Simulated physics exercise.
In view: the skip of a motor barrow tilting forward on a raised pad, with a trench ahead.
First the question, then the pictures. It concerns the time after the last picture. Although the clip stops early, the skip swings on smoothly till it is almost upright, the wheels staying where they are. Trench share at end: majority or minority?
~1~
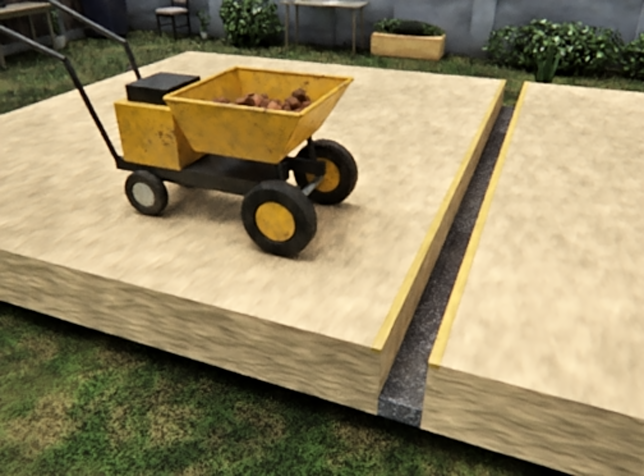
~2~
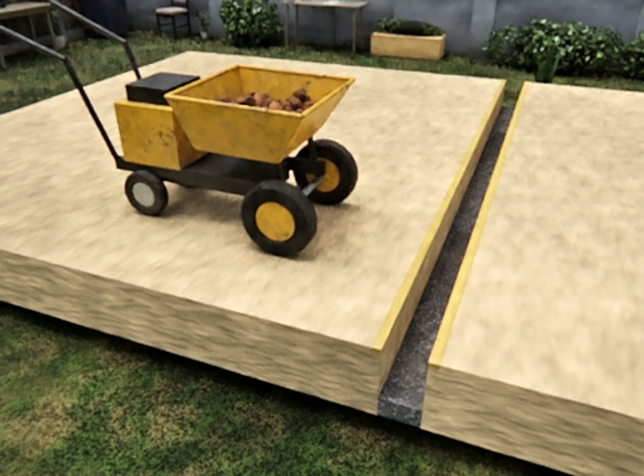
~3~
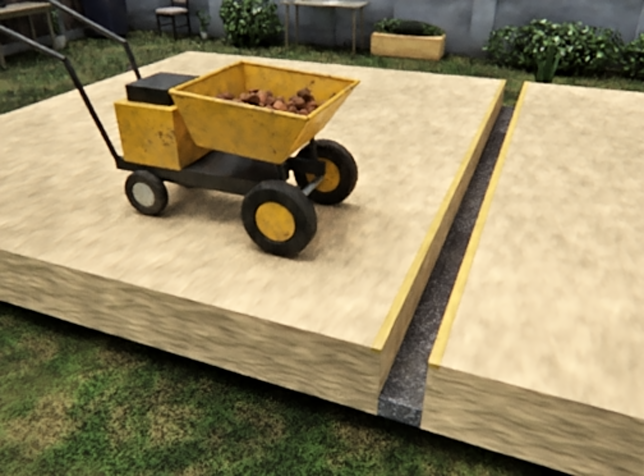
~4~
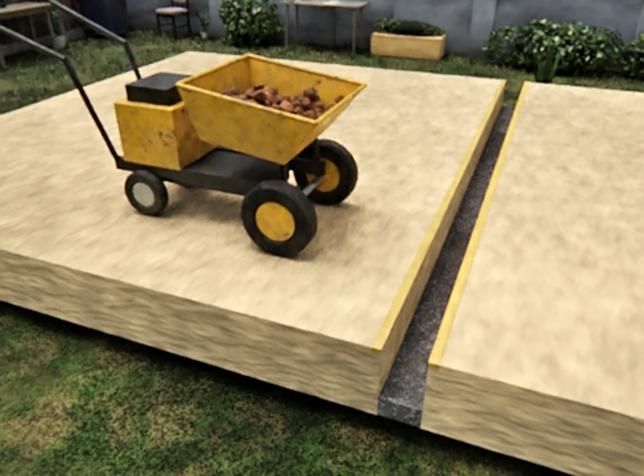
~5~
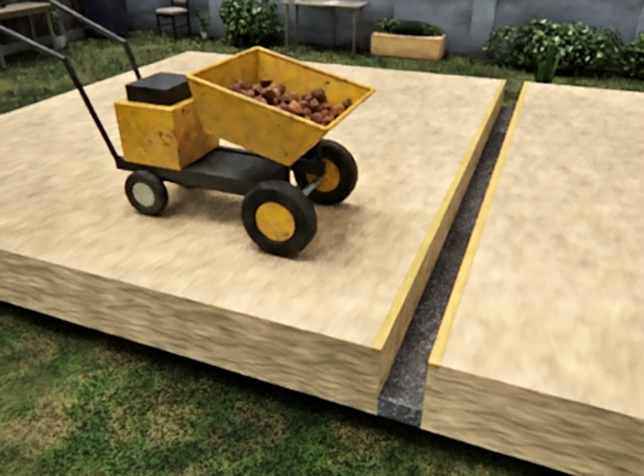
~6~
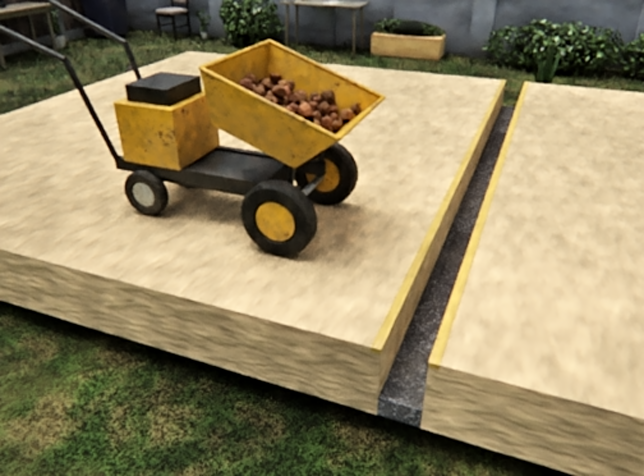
Passes half.
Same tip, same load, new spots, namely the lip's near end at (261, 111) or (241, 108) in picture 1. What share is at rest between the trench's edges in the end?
About 30 per cent, then about 20 per cent.
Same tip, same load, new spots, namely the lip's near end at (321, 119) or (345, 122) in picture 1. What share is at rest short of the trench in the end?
That comes to some 0 in a hundred for the first try and some 0 in a hundred for the second.
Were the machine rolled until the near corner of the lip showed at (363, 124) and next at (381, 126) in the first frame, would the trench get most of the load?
Case one - a minority; case two - a minority.
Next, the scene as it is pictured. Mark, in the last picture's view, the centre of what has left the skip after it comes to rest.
Roughly pixel (443, 274).
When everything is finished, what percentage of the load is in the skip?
It comes to about 0 percent.
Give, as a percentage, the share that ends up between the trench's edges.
About 90 %.
Soon, skip tipped steeply; all in the skip.
A while on, skip tipped right over; nearly all in the skip; a stray few short of the trench; a stray few in or heaped over the trench; a stray few falling.
Towards the end, skip tipped right over; about a third in the skip; a small part short of the trench; about half in or heaped over the trench; a stray few beyond it.
Finally, skip tipped right over; a small part short of the trench; most in or heaped over the trench; a stray few beyond it.
